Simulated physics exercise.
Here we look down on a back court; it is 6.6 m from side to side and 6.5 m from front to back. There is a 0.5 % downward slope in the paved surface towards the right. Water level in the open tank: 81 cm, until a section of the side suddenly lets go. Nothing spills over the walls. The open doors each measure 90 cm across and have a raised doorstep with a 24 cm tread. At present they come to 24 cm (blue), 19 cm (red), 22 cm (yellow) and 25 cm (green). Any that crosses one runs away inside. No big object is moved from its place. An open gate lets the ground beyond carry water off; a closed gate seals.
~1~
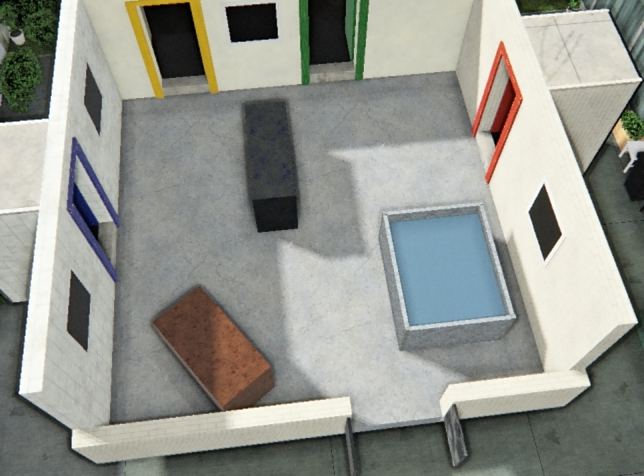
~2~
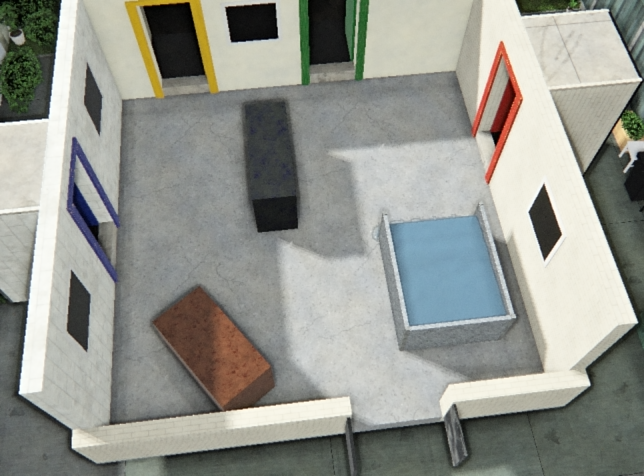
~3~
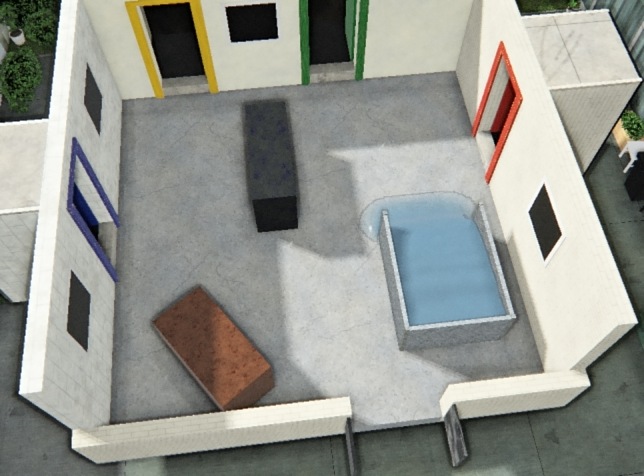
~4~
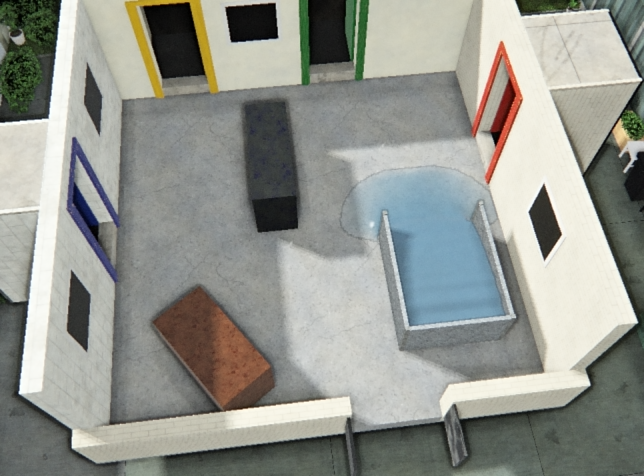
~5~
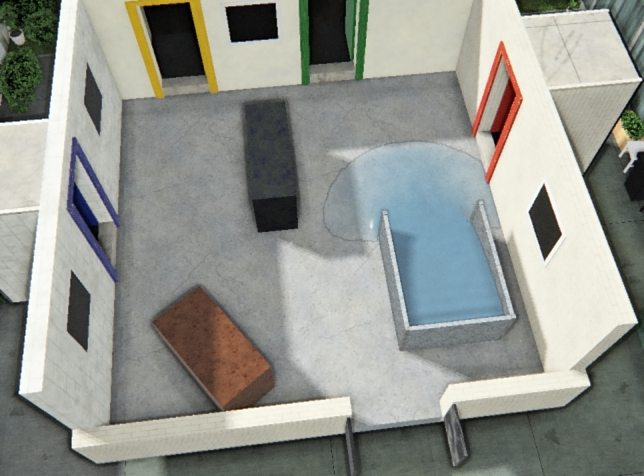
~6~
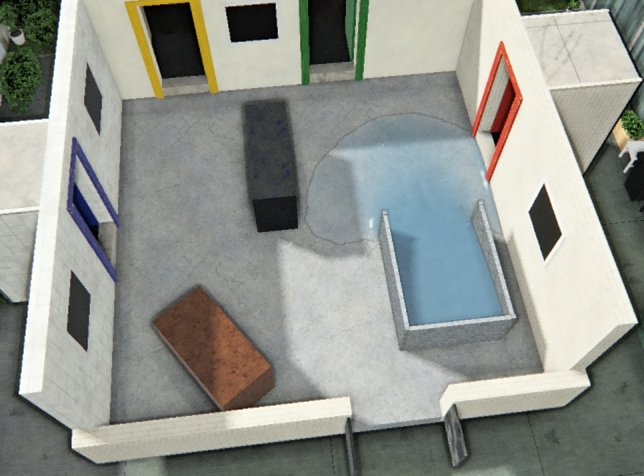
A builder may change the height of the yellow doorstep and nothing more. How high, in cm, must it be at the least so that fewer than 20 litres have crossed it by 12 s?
At least roughly 7.5 cm high.
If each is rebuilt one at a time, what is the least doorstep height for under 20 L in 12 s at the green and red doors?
About 23 cm at green and about 14.5 cm at red.
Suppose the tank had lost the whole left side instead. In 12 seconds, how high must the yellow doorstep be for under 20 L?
It should stand roughly 13.5 cm high.
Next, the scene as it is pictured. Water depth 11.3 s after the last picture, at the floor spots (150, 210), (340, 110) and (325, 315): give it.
Close to 4, 5 and 8 cm deep.
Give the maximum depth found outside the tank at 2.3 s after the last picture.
32 cm.
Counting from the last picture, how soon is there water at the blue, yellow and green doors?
Arrival times - blue: 3.4 s; yellow: 1.6 s; green: 0.4 s.
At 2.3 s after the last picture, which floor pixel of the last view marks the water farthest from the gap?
Lab note: Front tip approx. at (123, 100).
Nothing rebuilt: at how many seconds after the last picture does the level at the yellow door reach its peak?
The level tops out near 6.0 seconds.
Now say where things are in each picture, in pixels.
In the first picture, the open tank at (445, 265) is whole and still, 81 cm deep; the yellow door at (177, 56) is dry.
In the second picture, the front is at a hidden place, 0.3 m from the gap on the far side; 0.4 m2 of floor is wet, 81 cm left at the back.
In the third picture, the gap is on the far side, the front 0.8 m out at (389, 200); the back of the open tank holds 81 cm.
In the fourth picture, the gap is on the far side, the front 1.4 m out at (381, 175); the back of the open tank holds 74 cm.
In the fifth picture, the front is at (385, 148), 2.0 m from the gap on the far side; 4.7 m2 of floor is wet, 69 cm left at the back.
In the sixth picture, the front is at (382, 120), 2.6 m from the gap on the far side; 6.8 m2 of floor is wet, 68 cm left at the back; the yellow door at (177, 56), 5.4 m from the gap, is still 3.1 m from the nearest water.
Then, 0.7 s after the last picture water covers 30 % of the floor, deepest (47 cm) near (450, 71); it has not reached the yellow door.
Then, 2.3 s after the last picture water covers 45 % of the floor, deepest (32 cm) near (446, 122); 7 cm at the yellow door, 0 litres in over its 22 cm doorstep.
Then, 11.3 s after the last picture water covers 100 % of the floor, deepest (12 cm) near (197, 429); 5 cm at the yellow door, 0 litres in over its 22 cm doorstep.
At the yellow door as built, the water peaked near 12 cm, 6.1 s after the last picture.
Run again over the same 12 s with other heights there, 25 litres in over 7 cm, 9 litres over 9.5 cm. The limit of 20 litres is kept from about 7.5 cm up.
